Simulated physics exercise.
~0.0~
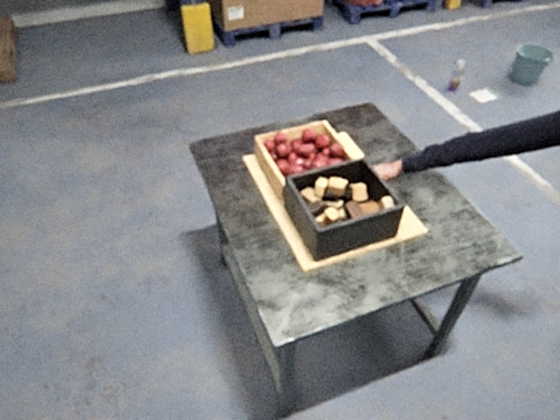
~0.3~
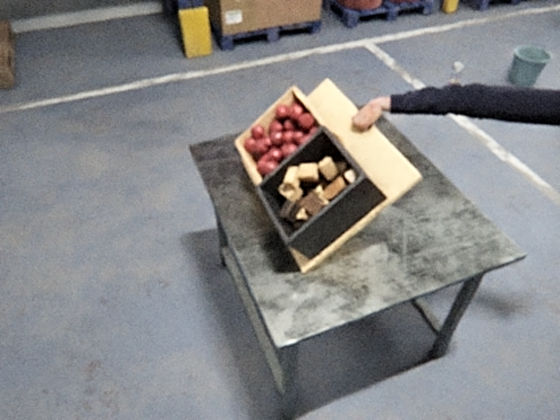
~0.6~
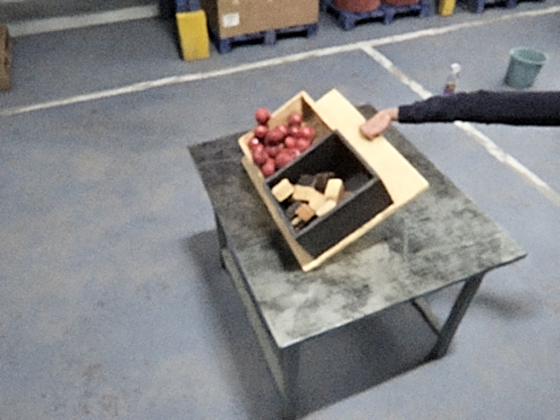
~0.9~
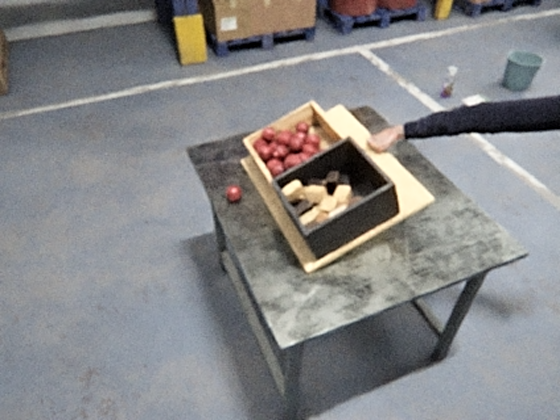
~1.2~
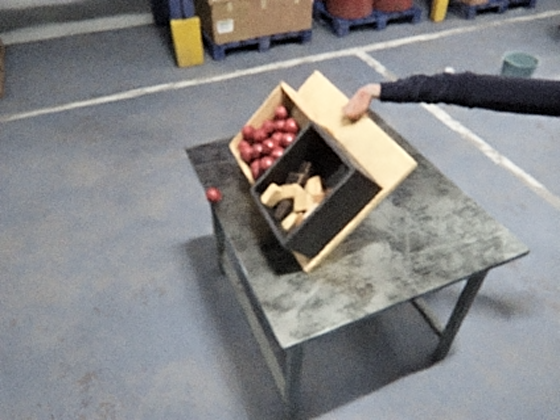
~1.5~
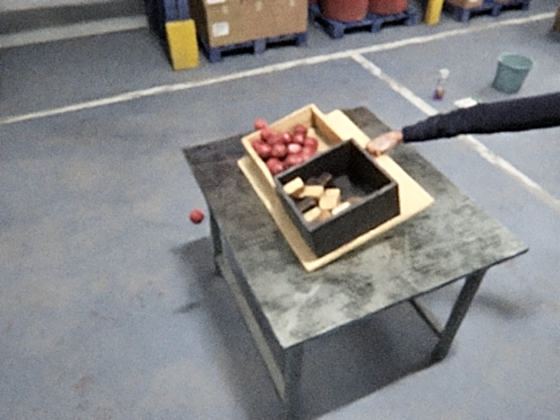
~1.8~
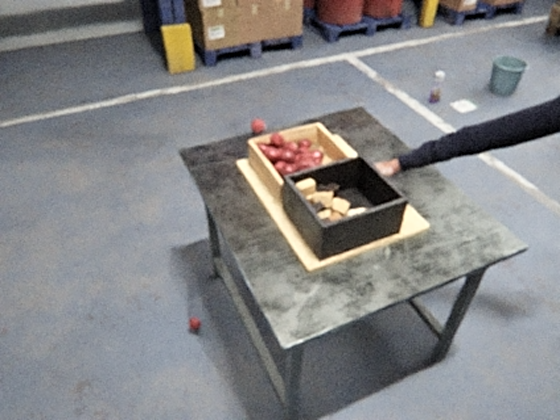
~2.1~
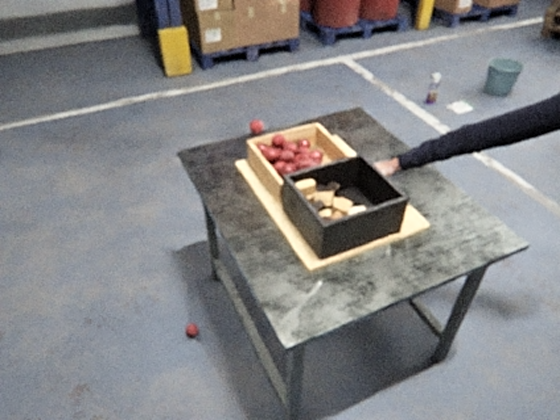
In a warehouse with a blue-grey floor and white lines, seen from above, a dark table stands near stacked boxes on blue pallets. A pale board on it carries a wooden tray of red apples and, nearer the viewer, a black tray of wooden blocks. A dark-sleeved arm reaching from the right tips the board steeply to the left, eases it partway down, then tips it again and lowers it flat. One apple rolls left off the table and drops to the floor, while another rests behind the wooden tray. The blocks shift but stay in the black tray.
